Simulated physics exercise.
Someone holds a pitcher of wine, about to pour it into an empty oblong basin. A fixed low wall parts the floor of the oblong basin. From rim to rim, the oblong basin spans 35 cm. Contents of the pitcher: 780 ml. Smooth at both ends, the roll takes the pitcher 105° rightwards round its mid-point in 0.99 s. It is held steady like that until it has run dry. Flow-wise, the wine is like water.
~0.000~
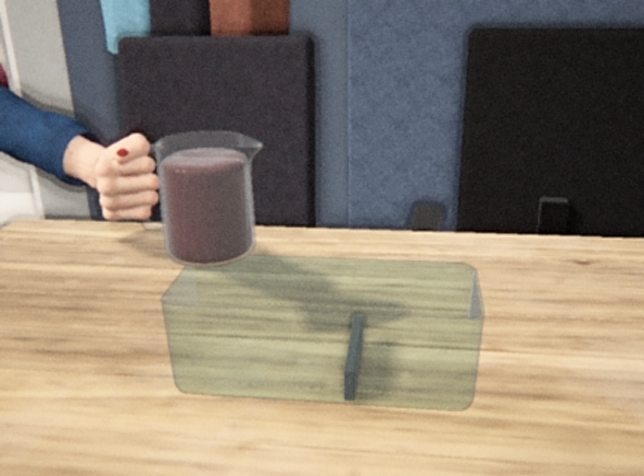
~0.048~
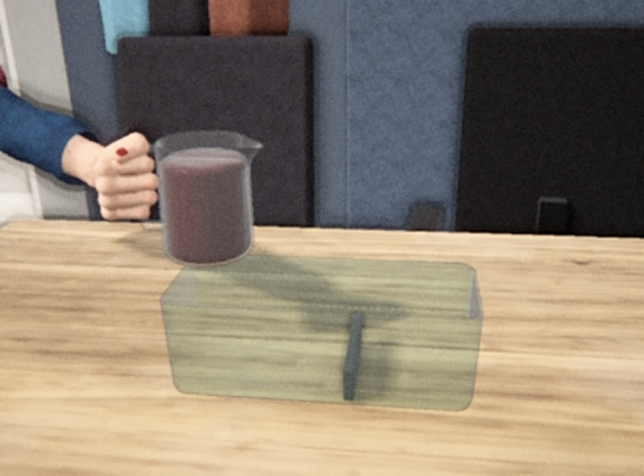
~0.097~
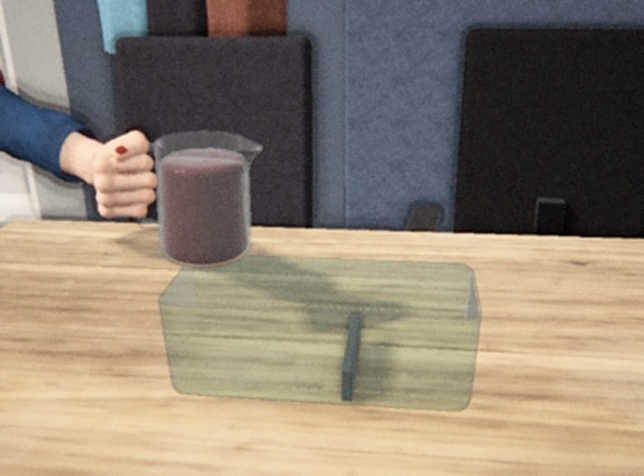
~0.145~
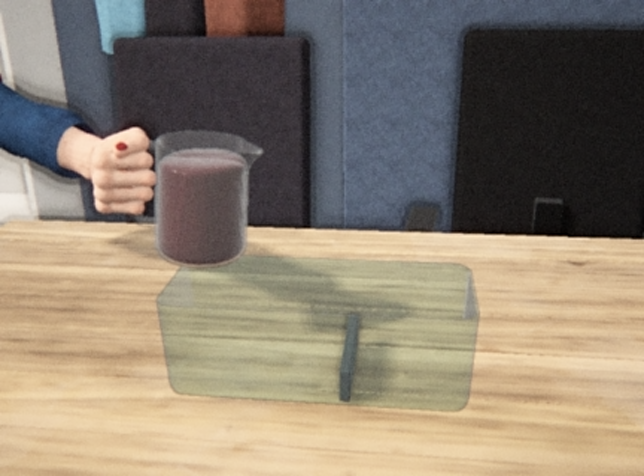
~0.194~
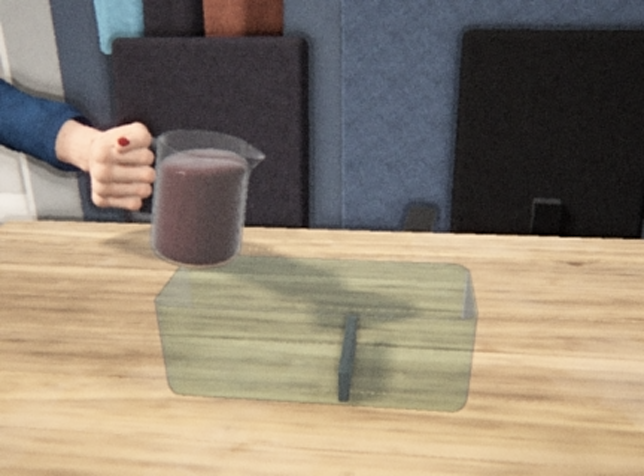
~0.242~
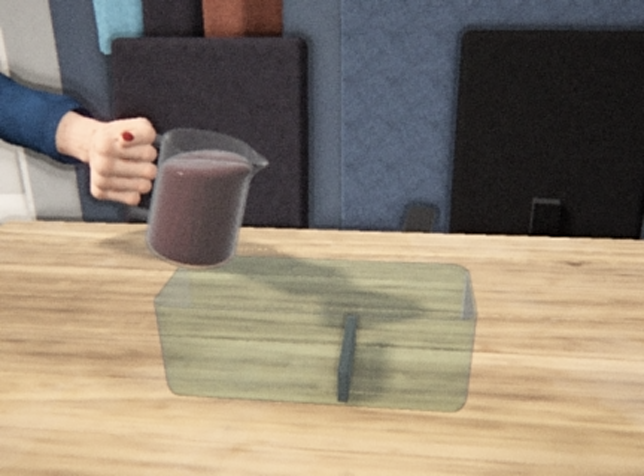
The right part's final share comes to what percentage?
It comes to roughly 6 %.
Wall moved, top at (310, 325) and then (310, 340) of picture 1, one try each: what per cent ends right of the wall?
In order, 75 and 75 per cent.
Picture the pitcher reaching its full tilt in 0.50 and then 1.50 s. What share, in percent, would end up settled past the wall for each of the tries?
In order, 10 and 10 per cent.
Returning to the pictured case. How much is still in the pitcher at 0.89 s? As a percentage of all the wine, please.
32 %.
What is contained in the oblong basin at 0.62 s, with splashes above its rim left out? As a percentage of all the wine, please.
Roughly 6 percent of it.
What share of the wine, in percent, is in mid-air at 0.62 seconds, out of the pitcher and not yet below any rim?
12 %.
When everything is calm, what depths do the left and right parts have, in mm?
The left ends up at roughly 28 mm, with the right at roughly 2 mm.
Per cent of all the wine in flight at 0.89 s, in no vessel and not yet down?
Near 14 percent.
Then, 0.62 s in, the tilt is 72° and 81 per cent is still to pour, 6 is left of the wall and 0 right of it.
Then, 0.89 s in, the tilt is 102° and 31 per cent is still to pour, 53 is left of the wall and 2 right of it.
Then, 1.18 s in, the tilt is 105° and 5 per cent is still to pour, 87 is left of the wall and 3 right of it.
Then, 1.49 s in, the tilt is 105° and 0 per cent is still to pour, 91 is left of the wall and 6 right of it.
Finally, 92 per cent lies left of the wall, 6 right of it and 2 outside.
